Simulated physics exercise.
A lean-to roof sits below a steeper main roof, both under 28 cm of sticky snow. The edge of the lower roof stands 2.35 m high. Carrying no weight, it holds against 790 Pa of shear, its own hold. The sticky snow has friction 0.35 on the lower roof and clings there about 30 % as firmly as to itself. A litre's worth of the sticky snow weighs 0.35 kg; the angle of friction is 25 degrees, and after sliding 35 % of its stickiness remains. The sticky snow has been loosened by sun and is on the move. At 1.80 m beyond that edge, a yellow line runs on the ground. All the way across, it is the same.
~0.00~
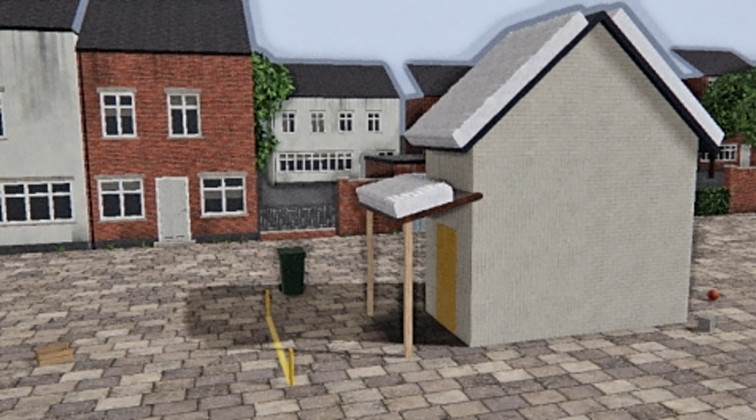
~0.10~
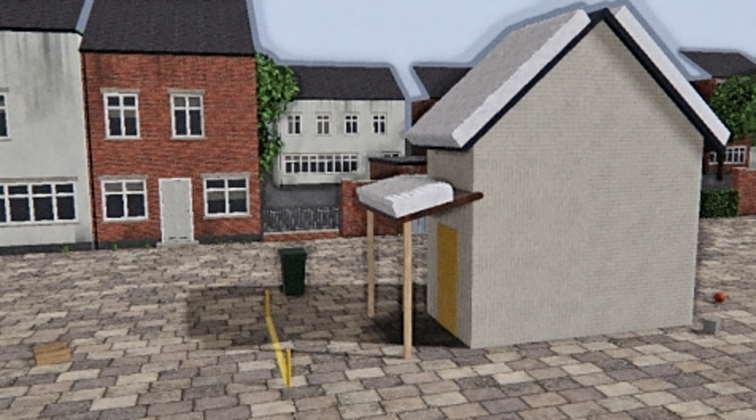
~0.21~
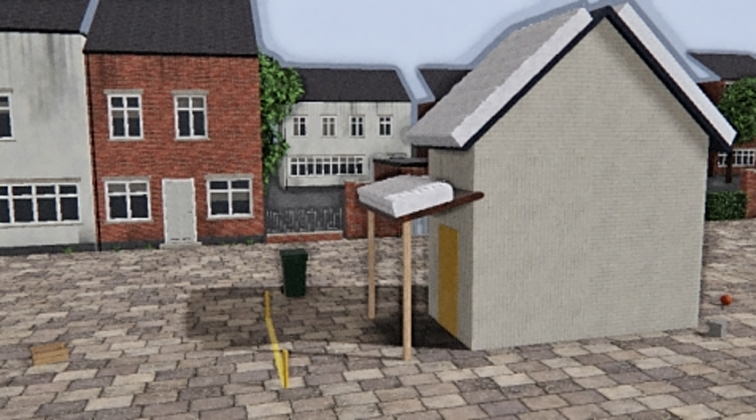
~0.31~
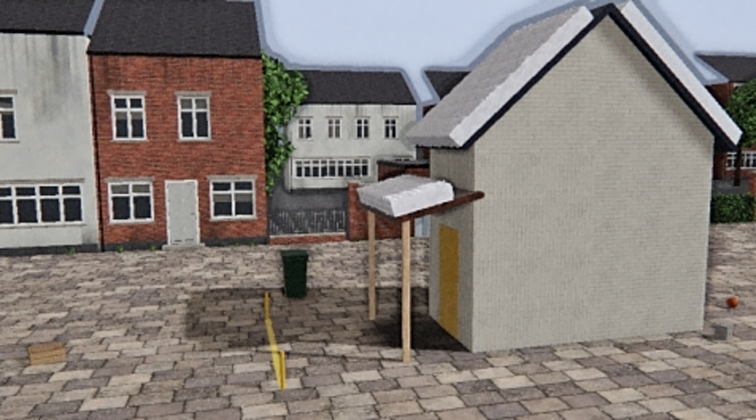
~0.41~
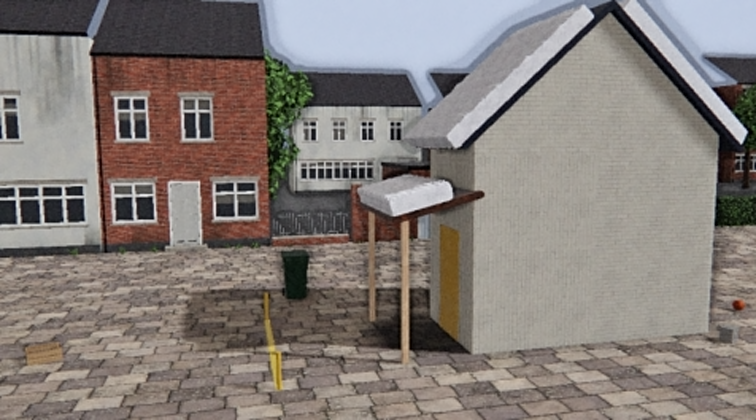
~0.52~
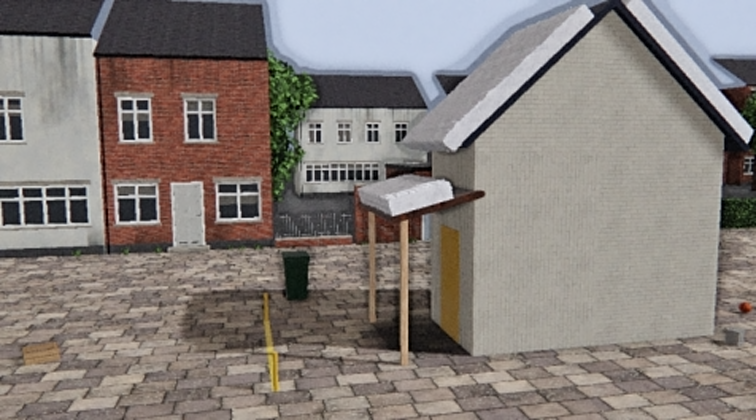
At first, thick white snow covers the steep main roof and the small lean-to roof of a pale brick building, near a dark bin and a yellow line on the paving. As the view drifts slightly around, the main roof's snow creeps a little way down toward the lower roof.
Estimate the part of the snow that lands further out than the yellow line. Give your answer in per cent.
I would say 11 %.
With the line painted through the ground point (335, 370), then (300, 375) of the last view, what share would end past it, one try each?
45 %, then 25 %.
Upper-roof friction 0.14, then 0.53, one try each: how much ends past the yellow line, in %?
I'd expect around 50 percent, then around 25 percent.
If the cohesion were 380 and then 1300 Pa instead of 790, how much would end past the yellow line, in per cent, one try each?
In that order: 40 %, 0 %.
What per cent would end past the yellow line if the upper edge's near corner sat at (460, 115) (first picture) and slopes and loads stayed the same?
Roughly 40 per cent.
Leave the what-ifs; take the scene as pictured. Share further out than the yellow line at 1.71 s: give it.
I'd put it at roughly 0 %.
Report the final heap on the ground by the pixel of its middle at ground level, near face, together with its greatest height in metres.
It sits close to (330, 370), some 0.5 m high.
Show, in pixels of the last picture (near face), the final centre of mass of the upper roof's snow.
About (335, 335).
After 1.06 s, none is below the lower edge and 0 % is past the line.
After 1.71 s, none is below the lower edge and 0 % is past the line.
After 2.35 s, 22 % is below the lower edge and 0 % is past the line.
After 3.00 s, 55 % is below the lower edge and 8 % is past the line.
After 5.00 s, at the end, 80 % is below the lower edge and 11 % is past the line.
